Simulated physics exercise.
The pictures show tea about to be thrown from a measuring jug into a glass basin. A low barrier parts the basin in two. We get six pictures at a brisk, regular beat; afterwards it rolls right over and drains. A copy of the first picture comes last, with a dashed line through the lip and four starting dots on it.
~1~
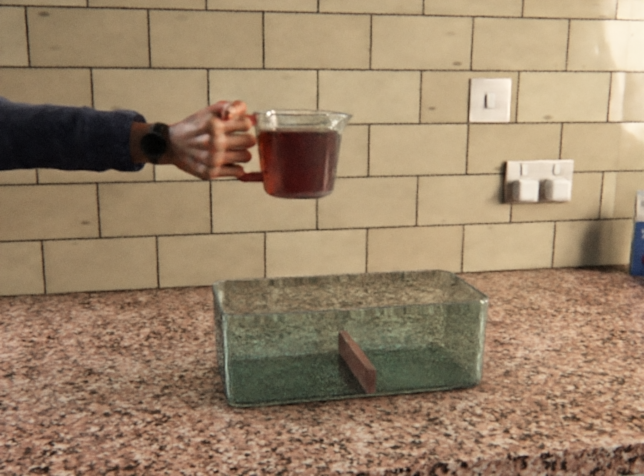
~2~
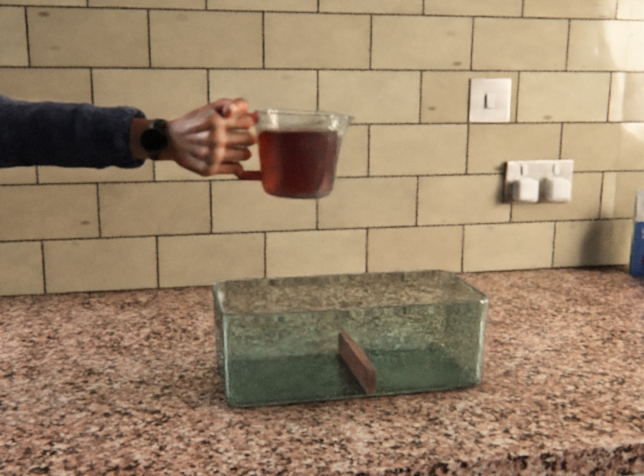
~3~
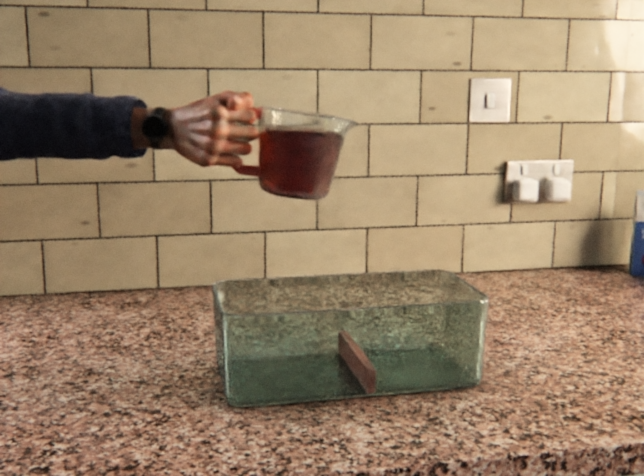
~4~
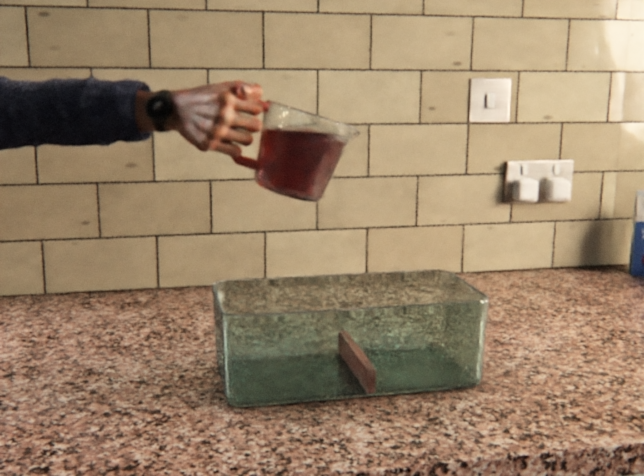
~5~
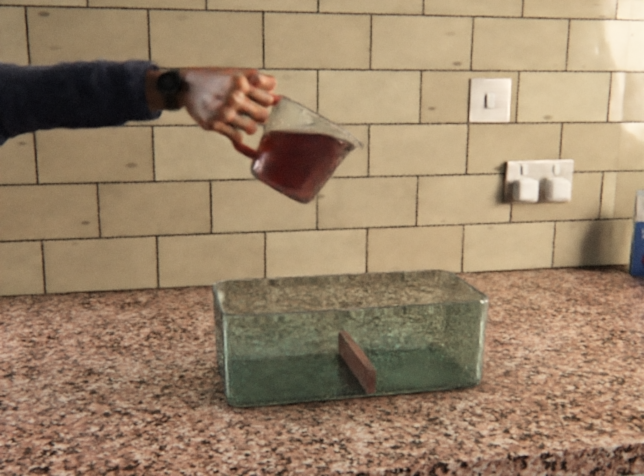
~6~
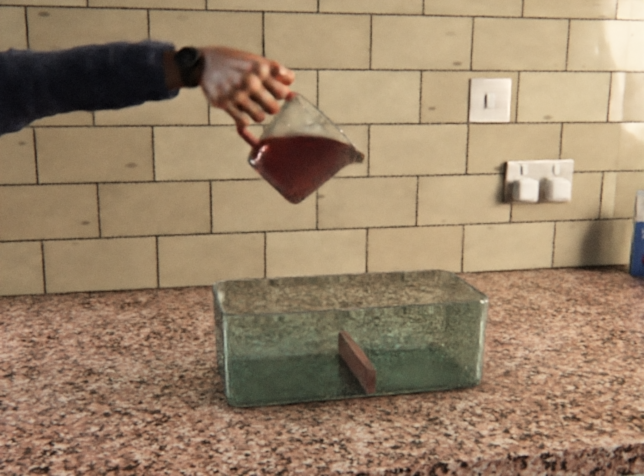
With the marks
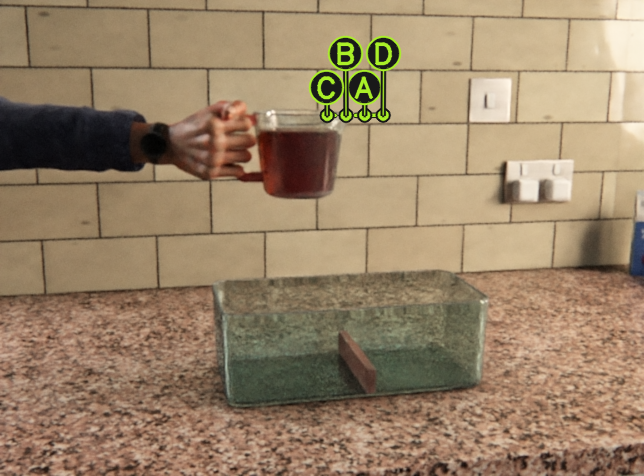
A hand held a glass jug of reddish-brown tea above a clear basin with a low divider, then gradually tilted it to the right until the tea reached the lip.
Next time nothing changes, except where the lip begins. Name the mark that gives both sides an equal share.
C works best here.
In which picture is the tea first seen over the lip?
In picture 6.
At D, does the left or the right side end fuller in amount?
The right one.
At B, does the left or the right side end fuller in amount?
More ends on the right.
On the marked copy, A at (364, 115); B at (346, 115); C at (327, 115); D at (383, 115).
With A, about 12 % ends left of the wall and 80 % right of it; 8 % is lost outside.
With B, about 20 % ends left of the wall and 74 % right of it; 6 % is lost outside.
With C, about 50 % ends left of the wall and 46 % right of it; 5 % is lost outside.
With D, about 14 % ends left of the wall and 74 % right of it; 12 % is lost outside.
